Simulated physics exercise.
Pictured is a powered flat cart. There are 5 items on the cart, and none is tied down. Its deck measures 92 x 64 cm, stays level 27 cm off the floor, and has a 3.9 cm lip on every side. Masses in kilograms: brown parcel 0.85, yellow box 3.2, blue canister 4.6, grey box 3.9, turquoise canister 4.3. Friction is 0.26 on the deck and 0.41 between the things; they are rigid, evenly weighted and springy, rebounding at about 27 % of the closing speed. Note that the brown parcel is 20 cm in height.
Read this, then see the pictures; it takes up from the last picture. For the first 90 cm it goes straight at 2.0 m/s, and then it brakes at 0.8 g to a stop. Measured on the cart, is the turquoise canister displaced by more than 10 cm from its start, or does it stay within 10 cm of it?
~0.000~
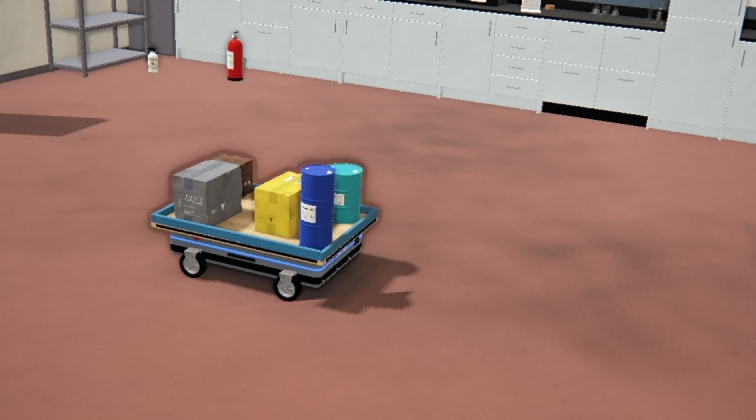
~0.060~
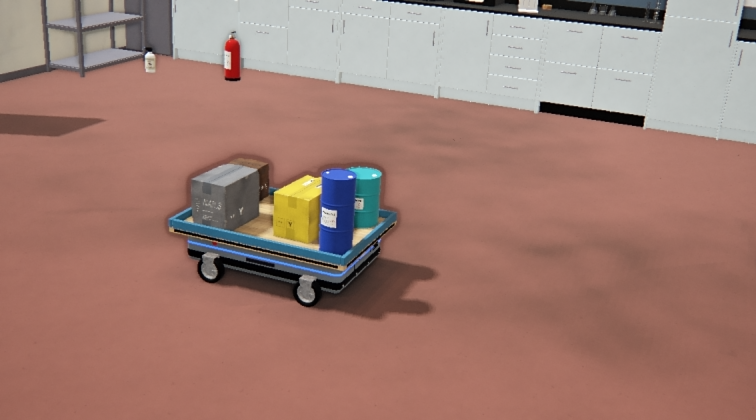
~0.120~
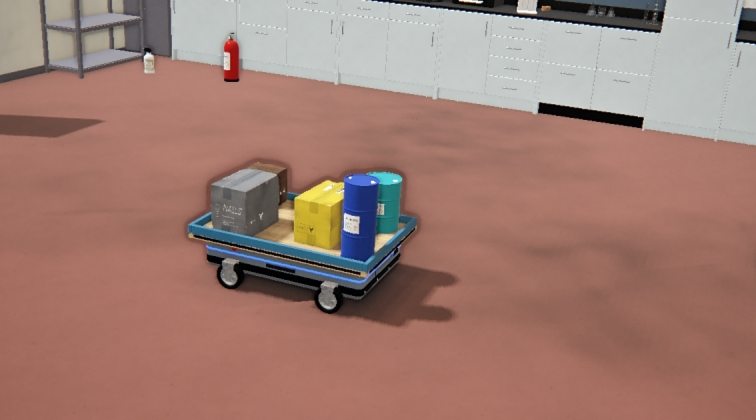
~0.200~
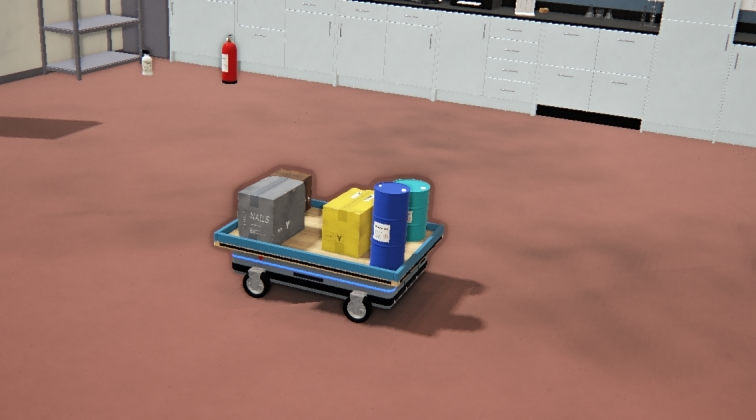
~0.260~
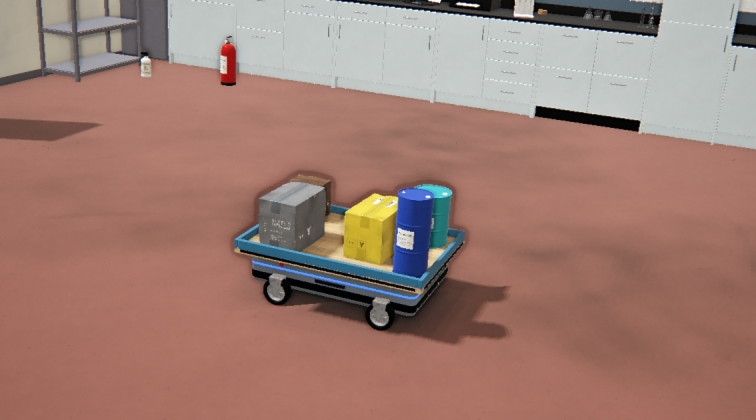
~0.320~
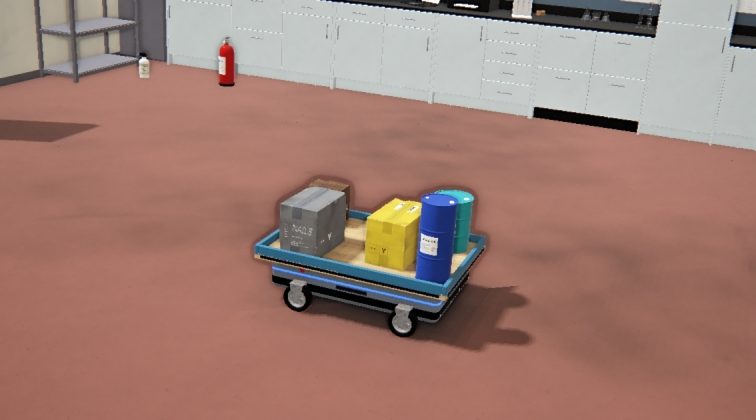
It ends within 10 cm.
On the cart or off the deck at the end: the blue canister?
When everything stops, the blue canister is out of bounds.
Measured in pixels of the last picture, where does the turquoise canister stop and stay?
At about (557, 241).
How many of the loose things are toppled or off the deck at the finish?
Total count: 1.
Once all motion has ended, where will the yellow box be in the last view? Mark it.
(532, 262).
After 0.72 s, cart has run 115 cm, stopped; turquoise canister 16° off upright near (568, 240); blue canister 23° off upright; grey box moved 19 cm.
After 0.92 s, cart has run 115 cm, stopped; blue canister now off the deck; turquoise canister 11° off upright near (567, 240); brown parcel moved 40 cm.
In the end (1.5 s), off the deck, blue canister; not toppled but over 10 cm from the start, brown parcel, yellow box and grey box; turquoise canister under 10 cm from the start. At the end, from the last picture's camera, turquoise canister near (557, 242).
